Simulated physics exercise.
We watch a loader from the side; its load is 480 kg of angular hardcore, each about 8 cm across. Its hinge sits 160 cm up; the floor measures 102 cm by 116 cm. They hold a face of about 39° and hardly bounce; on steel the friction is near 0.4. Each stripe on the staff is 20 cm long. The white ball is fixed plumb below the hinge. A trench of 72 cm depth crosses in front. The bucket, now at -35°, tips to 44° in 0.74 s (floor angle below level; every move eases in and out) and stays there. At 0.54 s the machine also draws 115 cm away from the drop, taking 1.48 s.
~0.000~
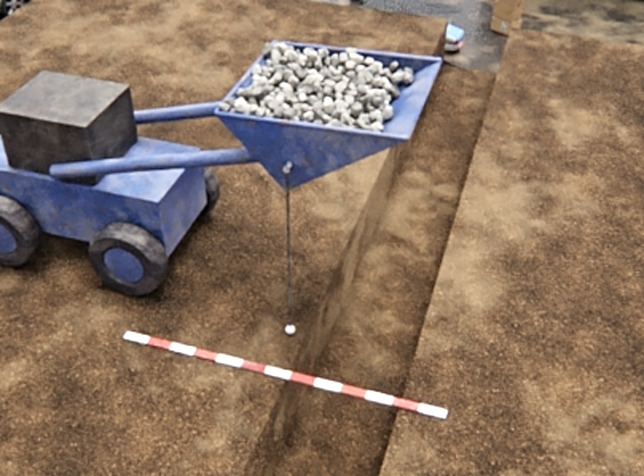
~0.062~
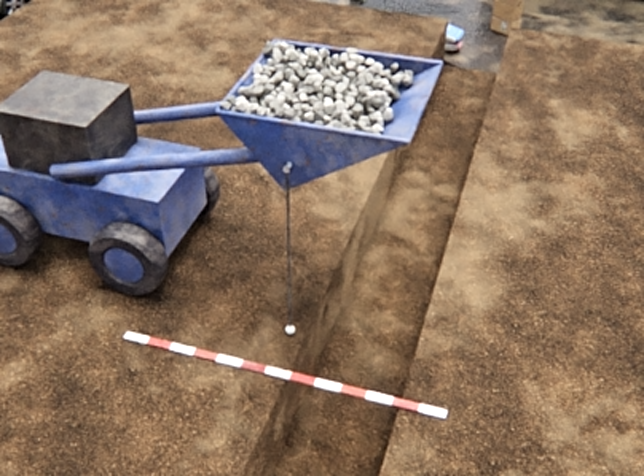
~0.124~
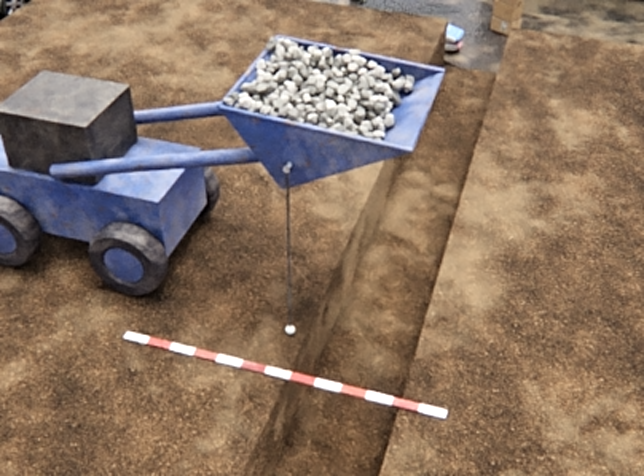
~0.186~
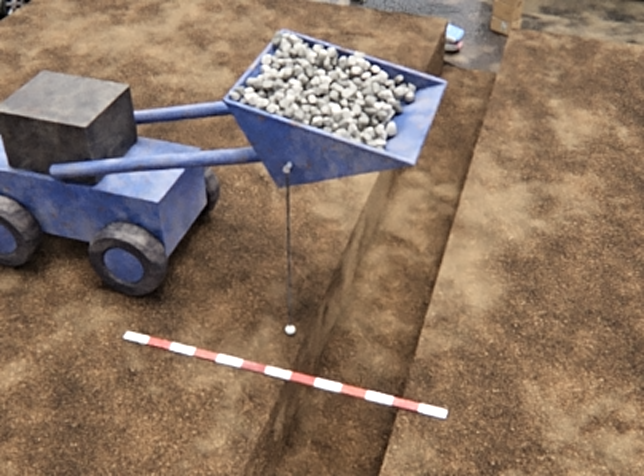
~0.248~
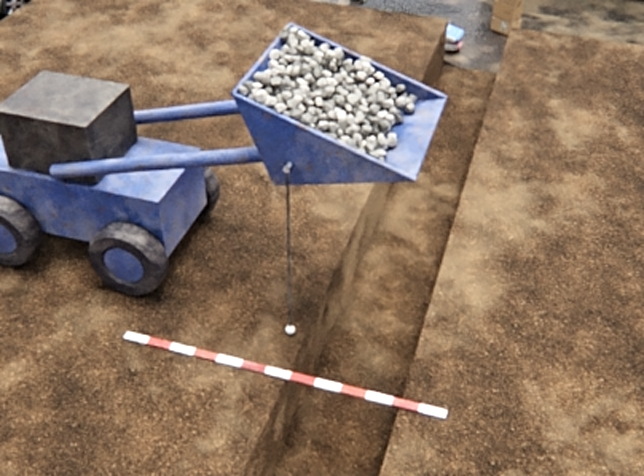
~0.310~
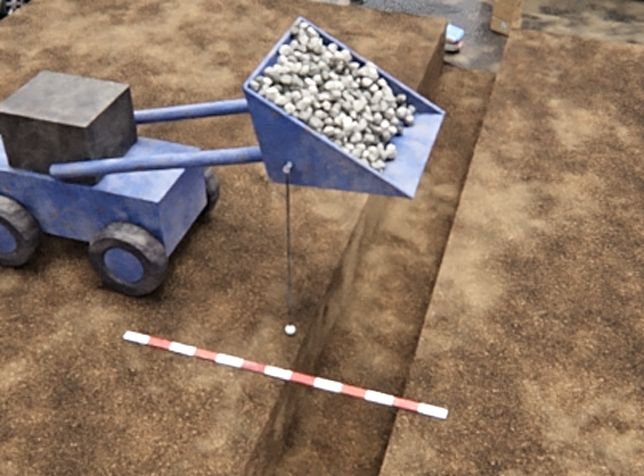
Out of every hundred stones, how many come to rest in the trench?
Close to 95 in a hundred.
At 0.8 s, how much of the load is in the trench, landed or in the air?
About 30 per cent by then.
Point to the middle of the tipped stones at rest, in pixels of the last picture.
Their middle is at about (388, 350).
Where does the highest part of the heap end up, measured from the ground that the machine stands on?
Some 8 cm above that level.
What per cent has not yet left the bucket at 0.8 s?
It holds some 70 per cent.
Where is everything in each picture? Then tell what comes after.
In the first picture, the bucket is at -35°, its lip at (408, 139); the top of the load is at (307, 56).
In the second picture, the bucket is at -33°, its lip at (409, 142); the top of the load is at (301, 55); the stones move at 0.2 m/s on average.
In the third picture, the bucket is at -29°, its lip at (412, 151); the top of the load is at (280, 57); the stones move at 0.4 m/s on average.
In the fourth picture, lip at (414, 164), floor tilted -22°, highest stones at (283, 48); the stones move at 0.6 m/s on average.
In the fifth picture, the bucket is at -14°, its lip at (415, 180); the top of the load is at (290, 40); the stones move at 0.6 m/s on average.
In the sixth picture, lip at (413, 198), floor tilted -5°, highest stones at (300, 35); the stones move at 0.8 m/s on average.
After 0.6 s the floor is at 31°; 100 % in the bucket; the foremost stones are at (387, 193).
After 0.8 s the floor is at 44°; 71 % in the bucket, 29 % in the trench; the foremost stones are at (410, 262).
After 2.5 s the floor is at 44°; 0 % in the bucket, 96 % in the trench, 4 % past the trench; the foremost stones are at (551, 326).
After 5.1 s the floor is at 44°; 0 % in the bucket, 96 % in the trench, 4 % past the trench; the foremost stones are at (551, 326).
